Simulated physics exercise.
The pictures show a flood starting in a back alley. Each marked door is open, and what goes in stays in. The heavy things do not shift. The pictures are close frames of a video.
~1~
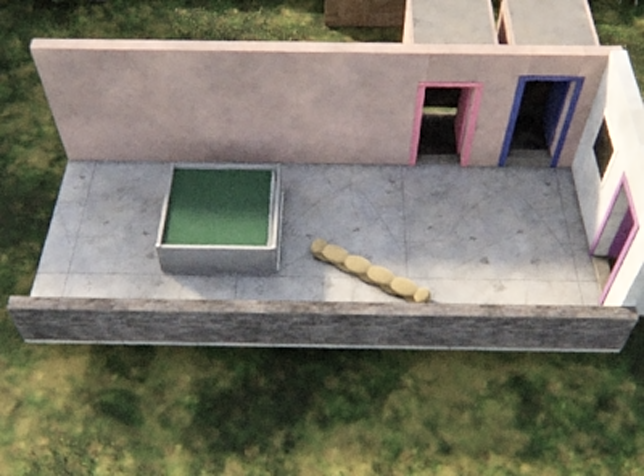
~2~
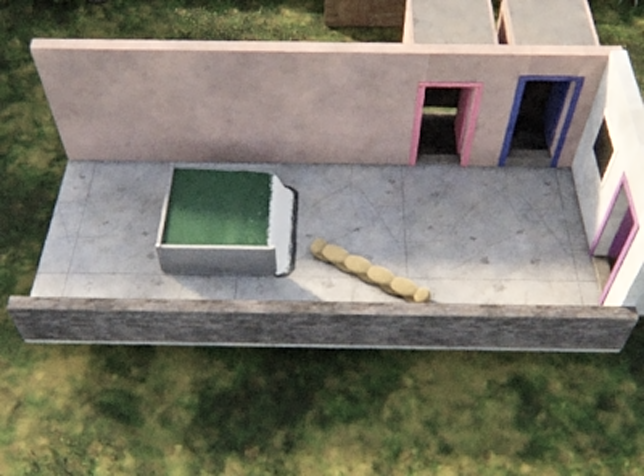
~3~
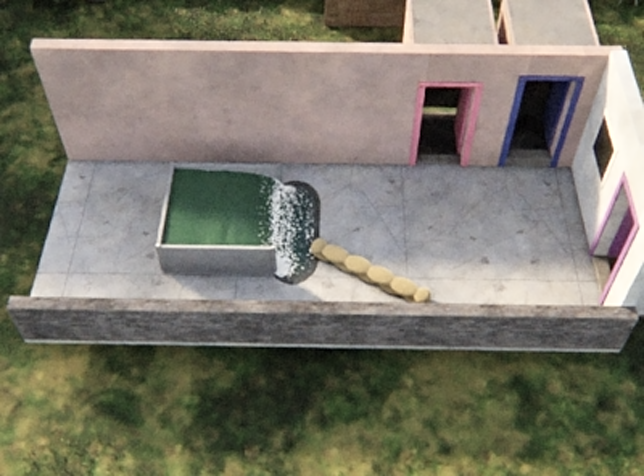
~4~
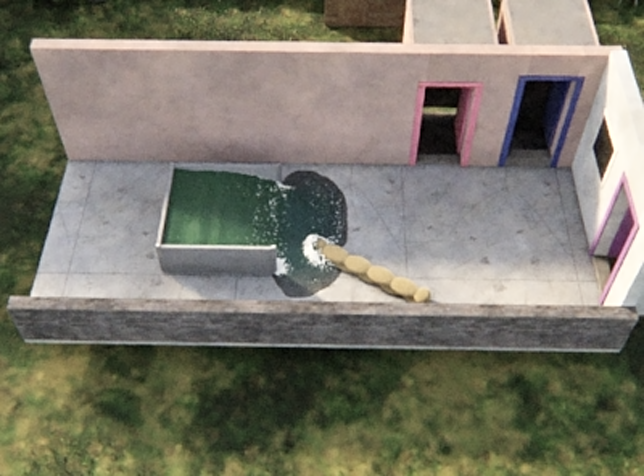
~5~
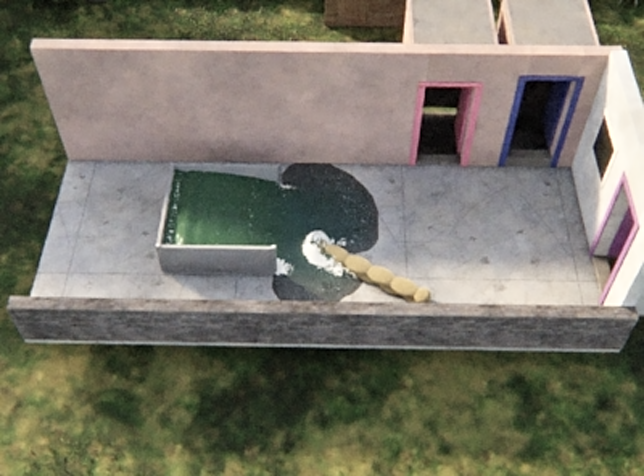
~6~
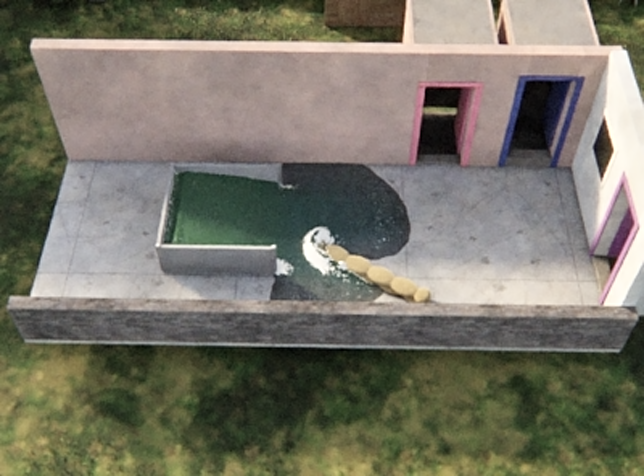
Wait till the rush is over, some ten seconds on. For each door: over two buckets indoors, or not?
The purple door lets in a lot; the pink door lets in a lot; the blue door admits no more than that.
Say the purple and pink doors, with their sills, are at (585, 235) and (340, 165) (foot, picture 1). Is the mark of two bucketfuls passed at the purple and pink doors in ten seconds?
One by one: The purple one passes that mark, the pink one is over.
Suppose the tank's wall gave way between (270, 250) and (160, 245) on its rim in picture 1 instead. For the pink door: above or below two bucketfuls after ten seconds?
Then: The pink one takes less.
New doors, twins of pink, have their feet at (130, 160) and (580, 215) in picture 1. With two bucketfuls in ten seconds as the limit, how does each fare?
As listed: Keeps below it, lets more in.
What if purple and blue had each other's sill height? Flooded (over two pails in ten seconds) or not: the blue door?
The blue door lets more in.
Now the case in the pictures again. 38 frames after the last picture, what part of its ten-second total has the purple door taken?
About 85 per cent.
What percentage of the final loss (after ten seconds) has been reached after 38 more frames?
Some 65 per cent.
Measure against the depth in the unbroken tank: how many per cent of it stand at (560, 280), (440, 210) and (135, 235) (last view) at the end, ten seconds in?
In turn 12, 10 and 0 in a hundred.
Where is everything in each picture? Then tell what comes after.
Still water in the open tank at (221, 207), in the first picture.
The front is at (284, 188), out from the gap at (276, 223), in the second picture.
The front is at (295, 281), out from the gap at (276, 224), in the third picture.
The front is at (309, 175), out from the gap at (276, 225), in the fourth picture.
Water pours out at (276, 225) and has run to (365, 194), in the fifth picture.
The front is at (400, 207), out from the gap at (276, 225), in the sixth picture.
A moment on, water covers 40 % of the floor; the purple door not reached, the pink door wet at the sill, nothing in, the blue door not reached.
Next, water covers 60 % of the floor; the purple door not reached, the pink door under two buckets in, the blue door wet at the sill, nothing in.
Then, water covers 65 % of the floor; the purple door over two buckets in, the pink door over two buckets in, the blue door wet at the sill, nothing in.
Later, water covers 75 % of the floor; the purple door far over two buckets in, the pink door over two buckets in, the blue door under two buckets in.
In the end, water covers 80 % of the floor; the purple door far over two buckets in, the pink door far over two buckets in, the blue door under two buckets in.
